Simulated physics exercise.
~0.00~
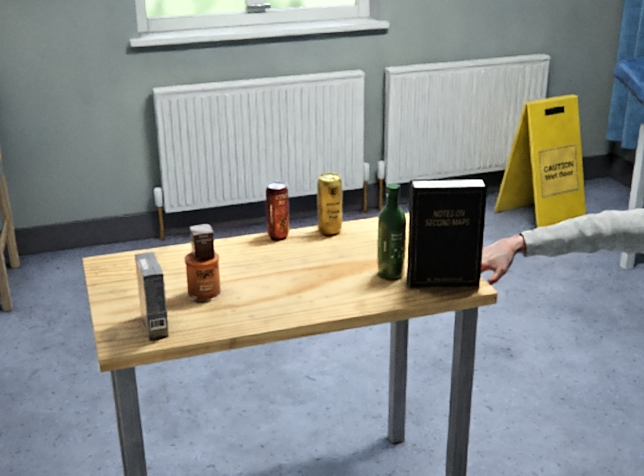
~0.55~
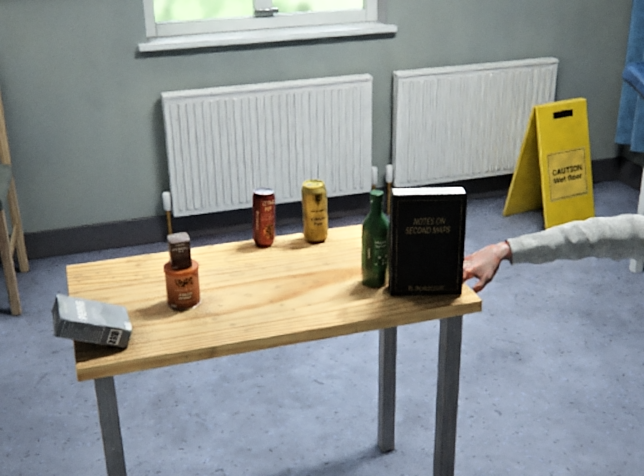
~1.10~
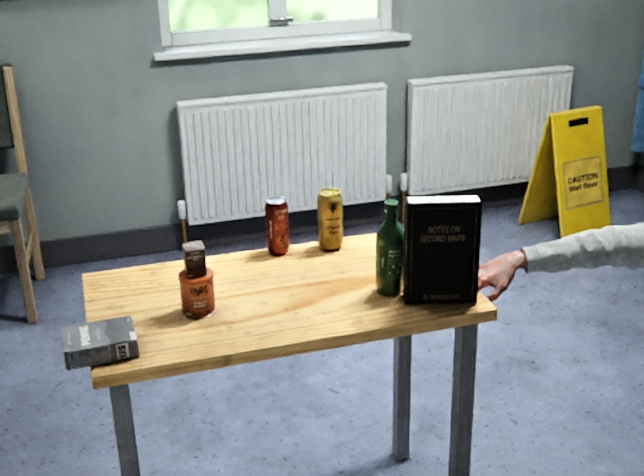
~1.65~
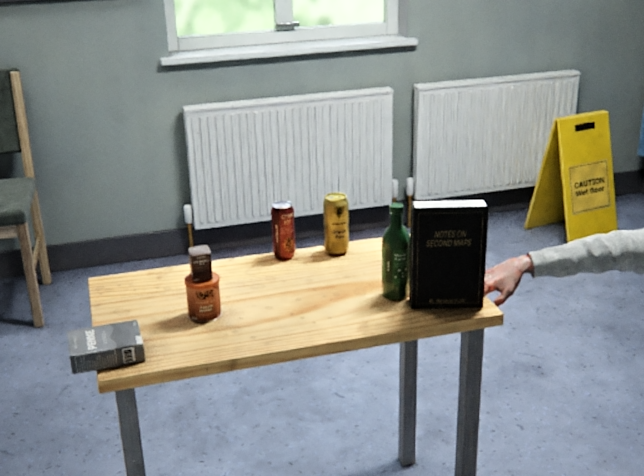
An outstretched arm gripped the end of a wooden table and jerked it left, toppling the small grey packet near the far corner. The packet lay on its side at the table's edge while the tins, cans, bottle and black book stayed upright.
